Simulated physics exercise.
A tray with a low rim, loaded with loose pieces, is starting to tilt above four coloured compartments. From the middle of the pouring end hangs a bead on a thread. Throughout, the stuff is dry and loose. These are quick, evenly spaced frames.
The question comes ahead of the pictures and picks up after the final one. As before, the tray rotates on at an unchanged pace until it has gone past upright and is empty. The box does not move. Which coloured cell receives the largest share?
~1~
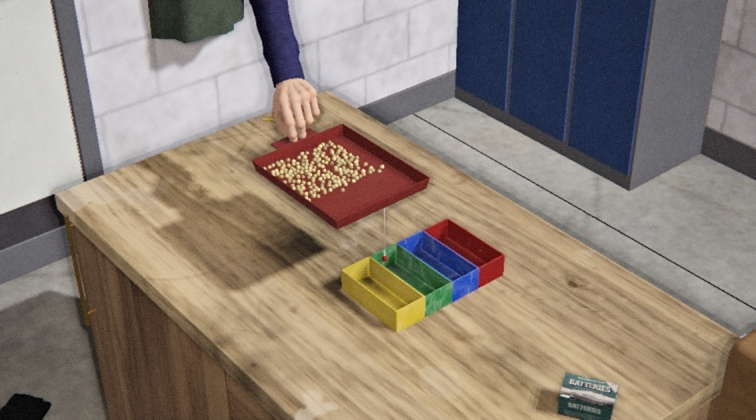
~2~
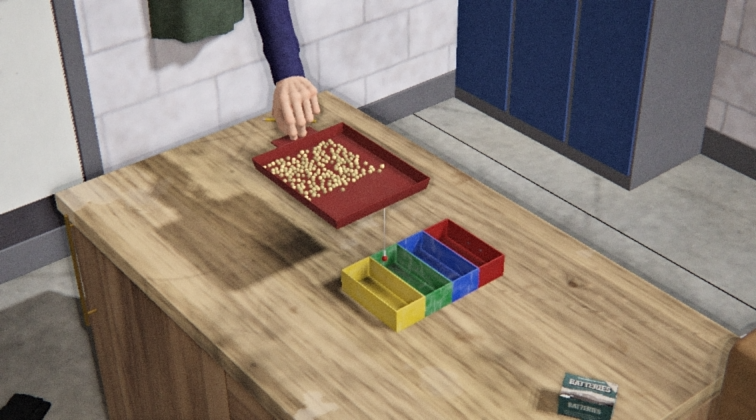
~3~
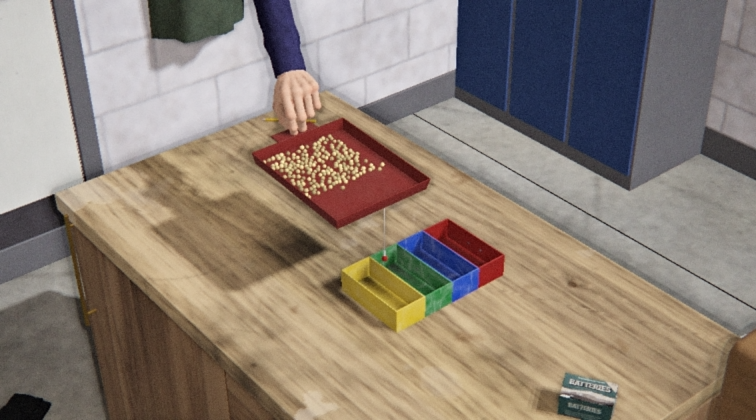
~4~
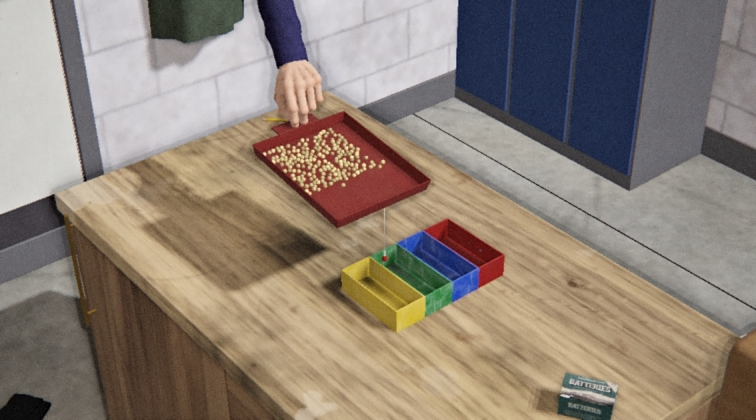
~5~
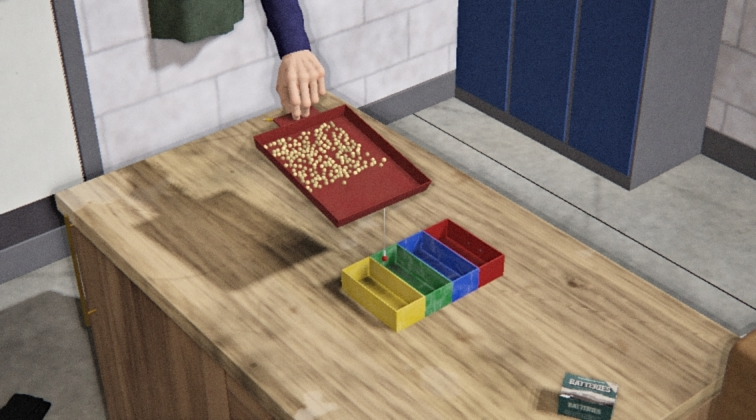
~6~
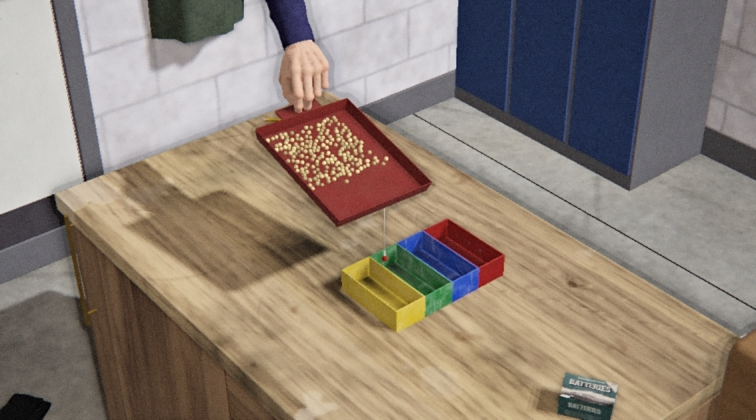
The blue cell.
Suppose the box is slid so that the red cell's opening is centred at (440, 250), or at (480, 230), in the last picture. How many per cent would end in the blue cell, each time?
In the first position around 40 percent, in the second around 0 percent.
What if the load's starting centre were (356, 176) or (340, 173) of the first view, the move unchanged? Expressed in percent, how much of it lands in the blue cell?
Estimate: 60 % first, 50 % second.
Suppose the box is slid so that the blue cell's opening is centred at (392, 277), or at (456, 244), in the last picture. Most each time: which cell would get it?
The first time it is red, and the second time it is the green cell.
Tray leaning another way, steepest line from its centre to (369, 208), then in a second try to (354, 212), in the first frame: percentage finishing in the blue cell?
Around 0 percent for the first aim and around 0 percent for the second.
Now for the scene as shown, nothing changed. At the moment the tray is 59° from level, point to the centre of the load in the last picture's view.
Look about (398, 198) in the last picture.
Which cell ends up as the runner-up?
The green one.
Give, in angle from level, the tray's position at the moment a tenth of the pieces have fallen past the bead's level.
Near 70 degrees.
Soon, tray tipped steeply; nearly all on the tray; a stray few in the blue cell; a stray few in the yellow cell; a stray few in the green cell; a small part falling or outside the box.
A while on, tray tipped right over; most on the tray; a small part in the blue cell; a stray few in the green cell; a stray few in the yellow cell; a stray few in the red cell; about a quarter falling or outside the box.
Towards the end, tray tipped past a quarter turn; about half in the blue cell; about a third in the green cell; a small part in the yellow cell; a stray few in the red cell; a stray few falling or outside the box.
Finally, tray tipped past a quarter turn; about half in the blue cell; about a third in the green cell; a small part in the yellow cell; a stray few in the red cell; a stray few outside the box.
